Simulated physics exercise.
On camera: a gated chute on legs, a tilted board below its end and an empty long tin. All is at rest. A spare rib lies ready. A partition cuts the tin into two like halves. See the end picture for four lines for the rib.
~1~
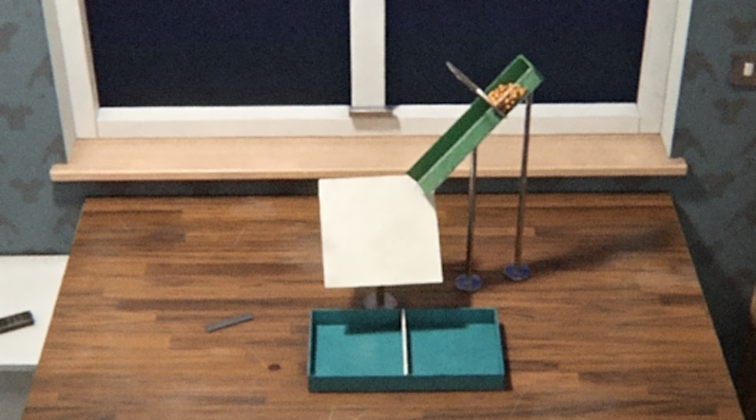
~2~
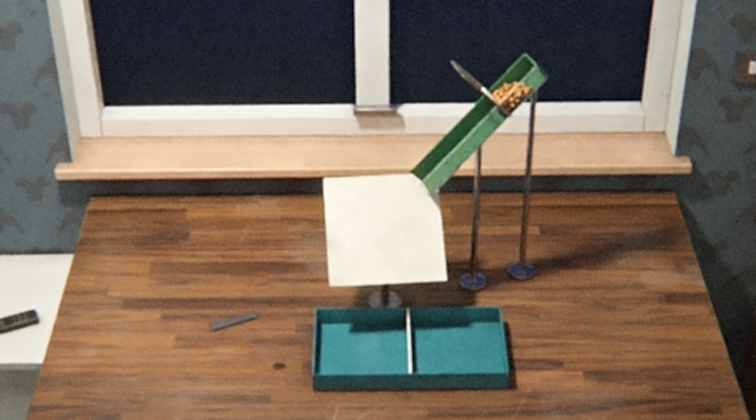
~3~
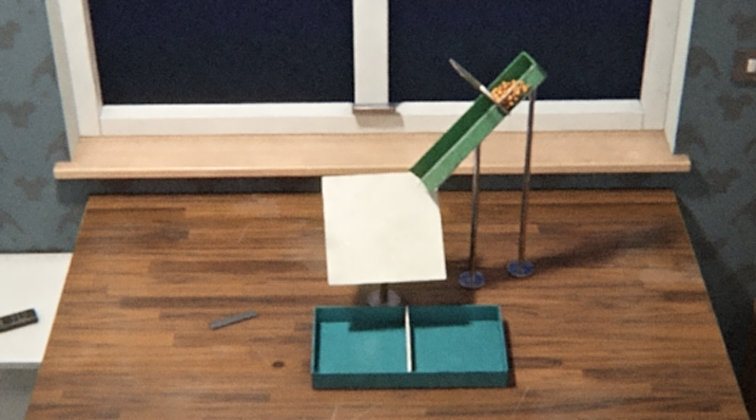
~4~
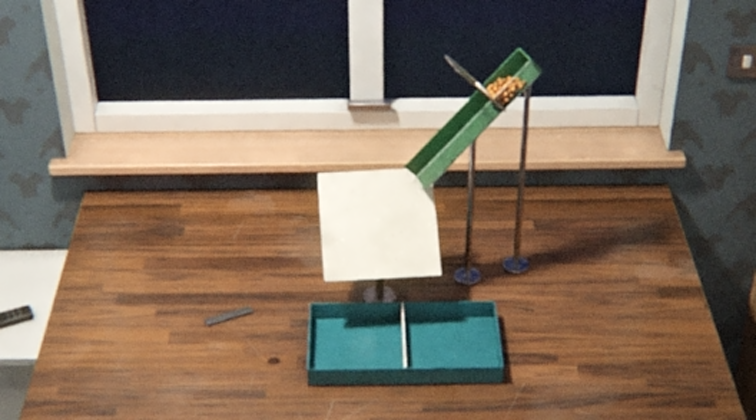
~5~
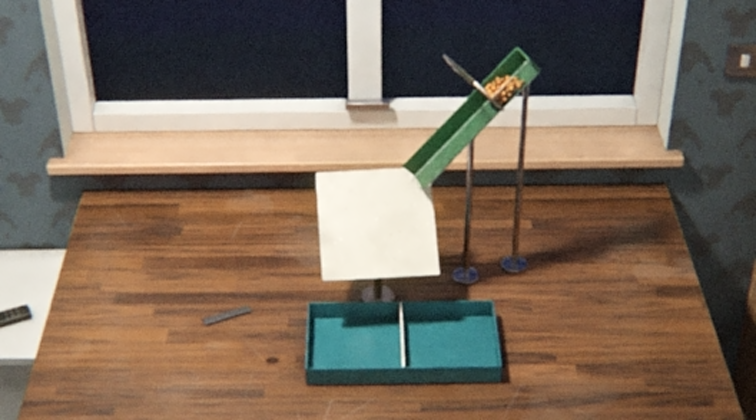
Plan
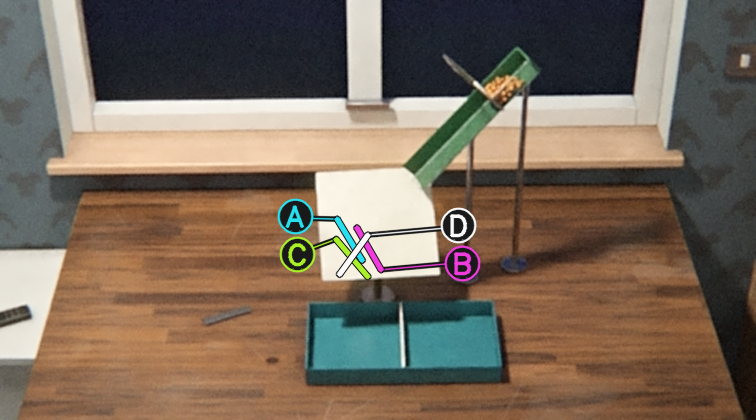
On a brown wooden tabletop before a white-framed window with dark panes, the view looks down from the front. A green chute on thin legs slopes down leftward from the upper right, roasted chickpeas behind its gate, to a tilted cream board, with an empty teal tin split by a partition below and a small grey strip at left. Nothing on the table moves; only the camera shifts slightly.
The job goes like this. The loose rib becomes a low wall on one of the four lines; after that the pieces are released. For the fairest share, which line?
The answer is line B.
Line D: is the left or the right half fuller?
Left.
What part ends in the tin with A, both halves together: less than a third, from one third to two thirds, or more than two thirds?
More than two thirds.
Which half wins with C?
Left.
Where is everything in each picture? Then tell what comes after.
In the first frame, load behind the gate at (505, 95), roasted chickpeas; lip of the chute at (422, 190), sloping fairly steeply.
In the second frame, middle of the board at (384, 229), tilted fairly steeply; middle of its low edge at (389, 283); of its high edge at (380, 176).
In the third frame, front corners of the tin at (312, 373) and (507, 371); front end of its middle wall at (410, 372); gate still shut at (488, 94).
In the fourth frame, middle of the load at (504, 88); lip at (421, 183).
In the fifth frame, middle of the load at (502, 88); lip at (419, 183).
On the marked copy, line A from (337, 219) to (362, 260); line B from (356, 227) to (381, 269); line C from (336, 239) to (367, 276); line D from (367, 235) to (339, 274).
With A, of what is caught, all in the left half, none in the right.
With B, of what is caught, about half in the left half, about half in the right.
With C, of what is caught, nearly all in the left half, a small part in the right.
With D, of what is caught, all in the left half, none in the right.
